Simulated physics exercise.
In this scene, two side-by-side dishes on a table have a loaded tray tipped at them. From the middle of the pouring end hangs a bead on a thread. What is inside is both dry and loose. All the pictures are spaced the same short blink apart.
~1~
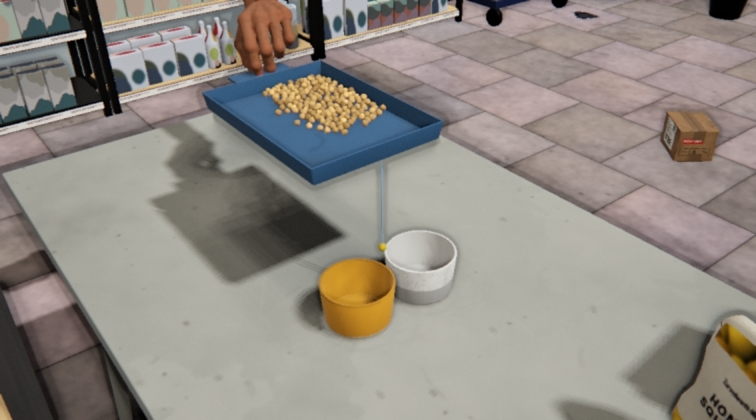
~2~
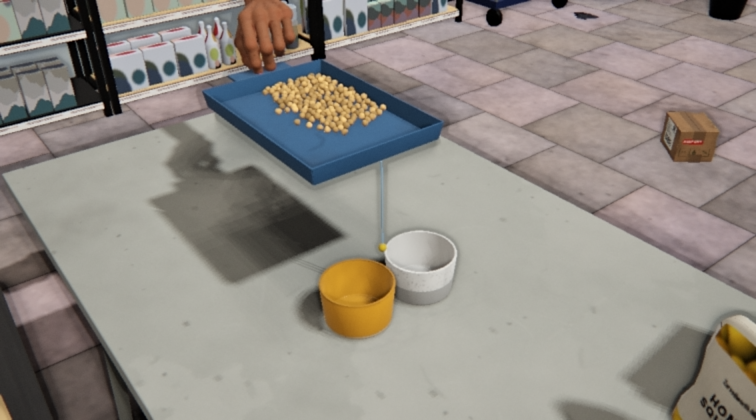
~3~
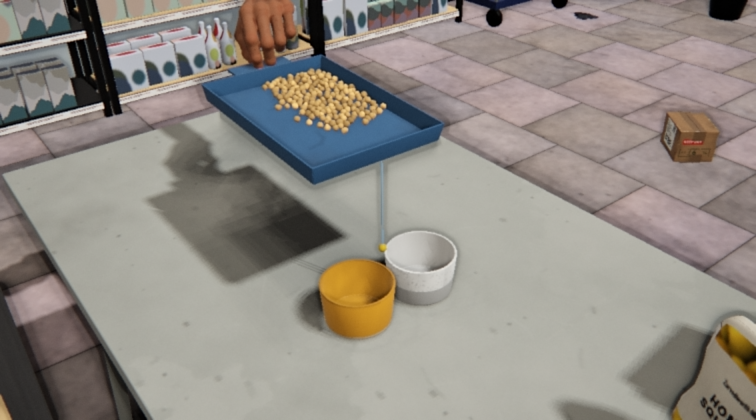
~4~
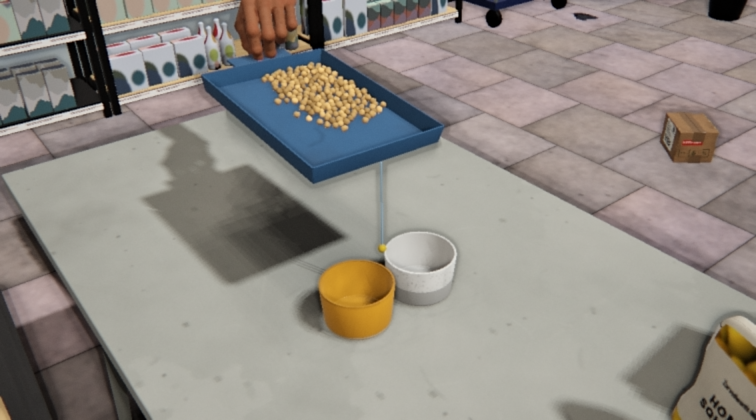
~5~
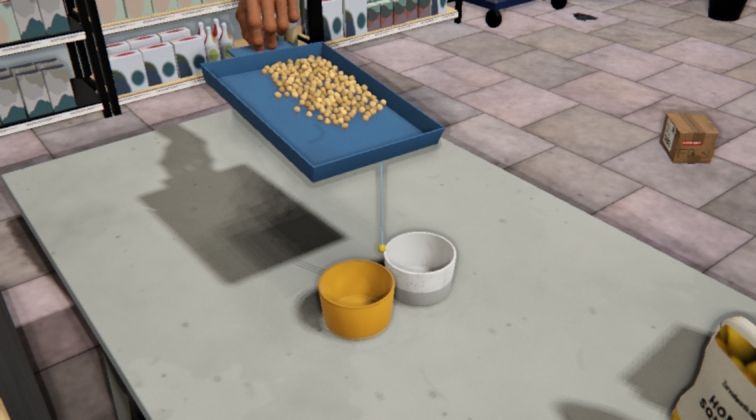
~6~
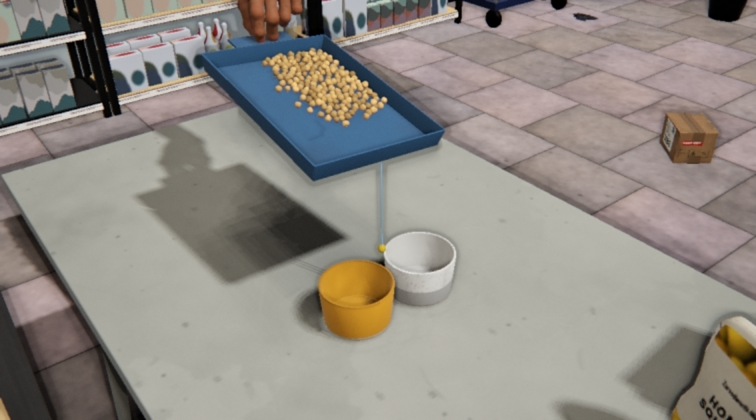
Blue tray of dried chickpeas tilting slightly as a hand raises its far end, above an orange bowl and a white bowl.
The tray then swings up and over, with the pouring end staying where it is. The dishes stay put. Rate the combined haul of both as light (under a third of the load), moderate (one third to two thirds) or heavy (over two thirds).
A moderate haul.
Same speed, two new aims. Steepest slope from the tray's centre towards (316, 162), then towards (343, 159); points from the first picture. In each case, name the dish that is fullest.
Point by point: The left side, then the left side.
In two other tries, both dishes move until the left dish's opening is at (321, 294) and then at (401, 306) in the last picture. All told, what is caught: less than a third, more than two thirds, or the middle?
Position 1 - below one third; position 2 - below one third.
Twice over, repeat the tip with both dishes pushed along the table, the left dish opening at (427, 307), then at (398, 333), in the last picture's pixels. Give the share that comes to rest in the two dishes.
It would be roughly 10 per cent, followed by roughly 0 per cent.
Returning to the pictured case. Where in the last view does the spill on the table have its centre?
I'd put the middle at roughly (474, 272).
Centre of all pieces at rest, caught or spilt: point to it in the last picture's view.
The centre comes to rest close to (433, 282).
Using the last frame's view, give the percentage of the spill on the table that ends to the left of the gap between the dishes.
It comes to about 10 percent.
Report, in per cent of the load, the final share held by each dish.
Left 0 per cent, right 50 per cent.
Soon, tray tipped steeply; nearly all on the tray; a stray few outside both; a stray few in the air.
A while on, tray tipped right over; nearly all on the tray; a stray few in the right dish; a stray few outside both; a stray few in the air.
Towards the end, tray tipped past a quarter turn; about half in the right dish; about half outside both.
Finally, tray tipped past a quarter turn; none in the left dish; about half in the right dish; about half outside both.
